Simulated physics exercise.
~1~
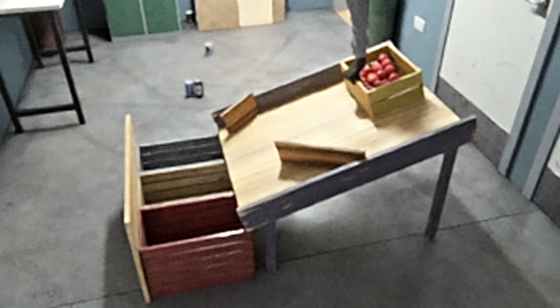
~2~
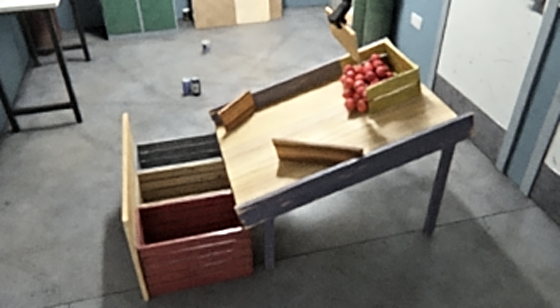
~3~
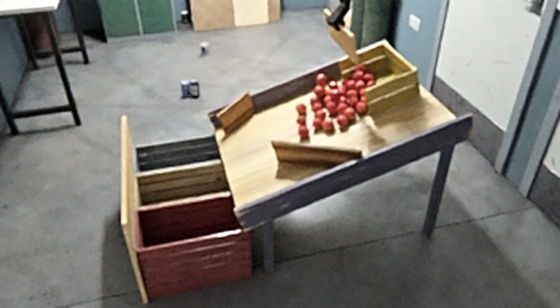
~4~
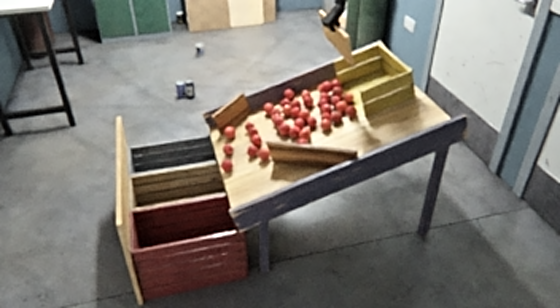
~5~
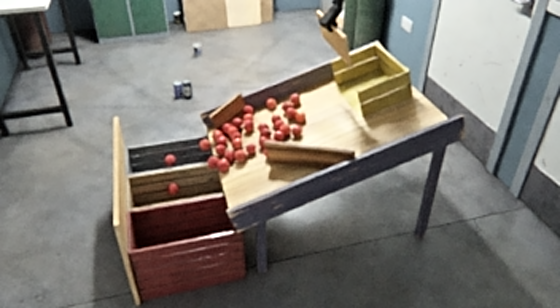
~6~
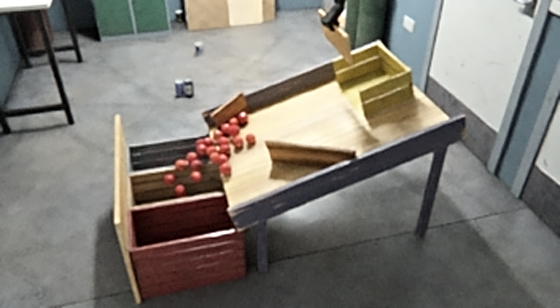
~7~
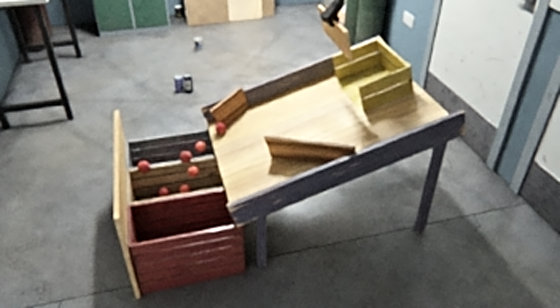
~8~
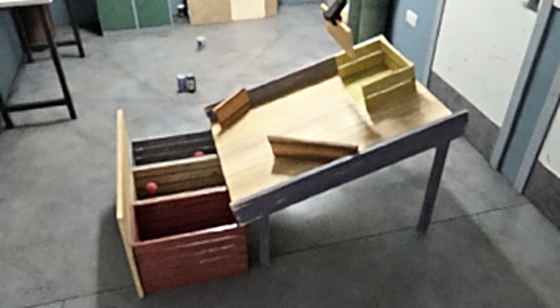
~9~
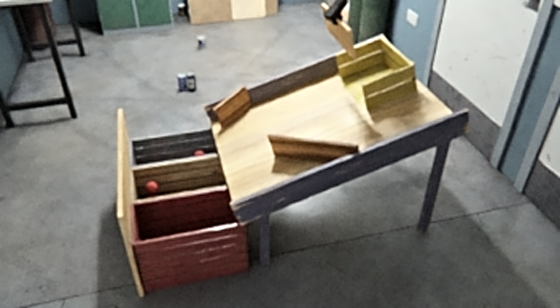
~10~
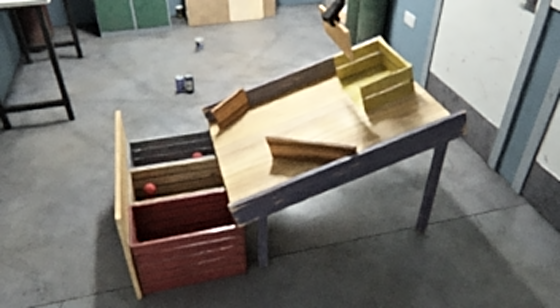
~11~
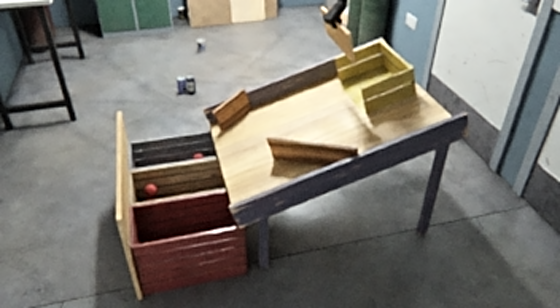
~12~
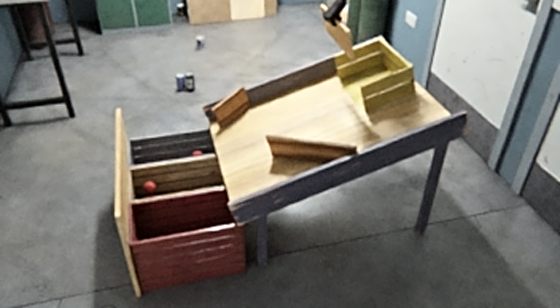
A sloping wooden table held a yellow pen of red balls until its gate lifted, letting them spill down past two angled boards and drop off the lower left end into the wooden and grey bins, leaving the slope and the red bin empty.
